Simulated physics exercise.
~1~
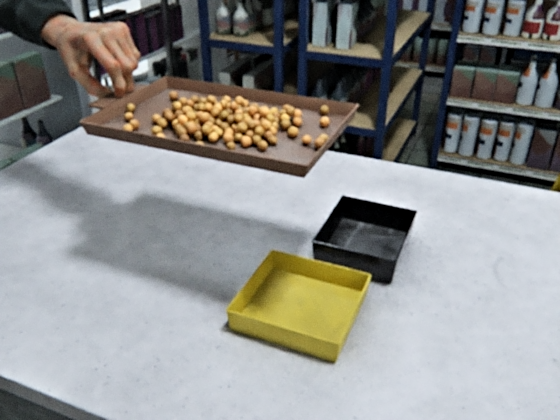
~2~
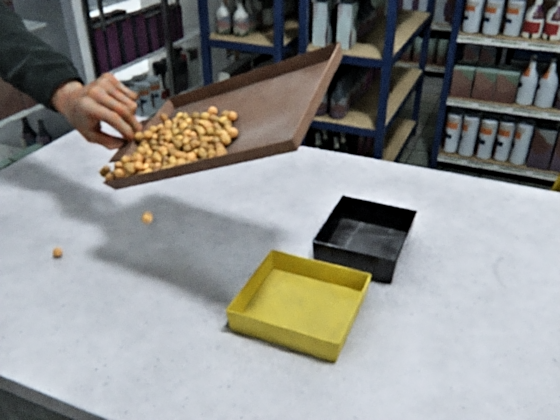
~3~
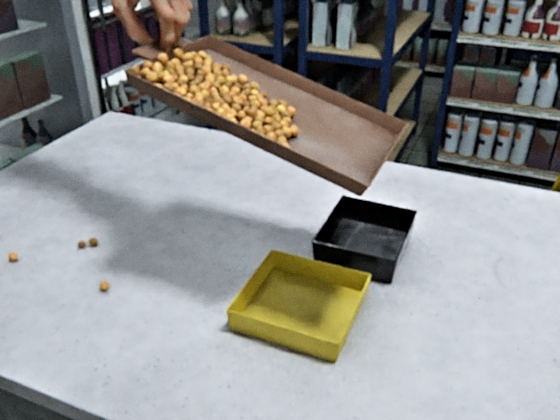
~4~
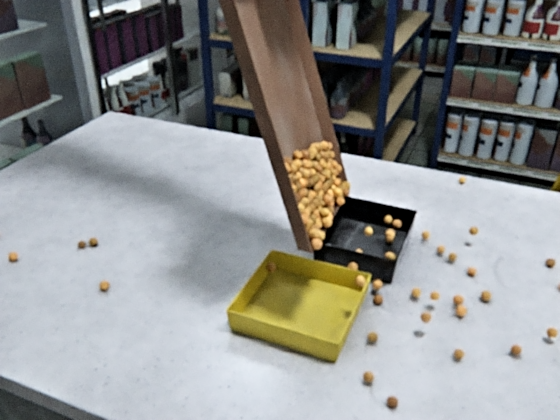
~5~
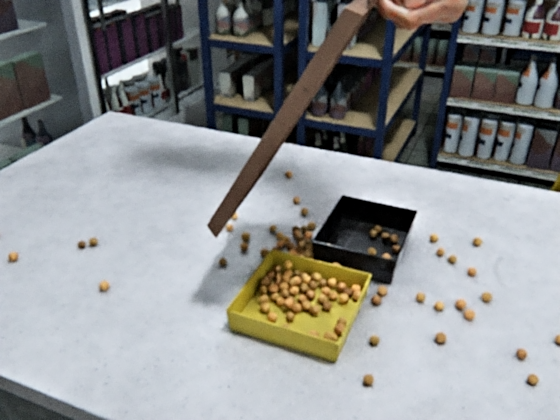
A brown tray of small wooden beads, held by a hand above a pale table, tips and drops a few, swings back, then tilts steeply over a yellow tin and a black tin, leaving many beads in the yellow, some in the black, and the rest scattered across the table.
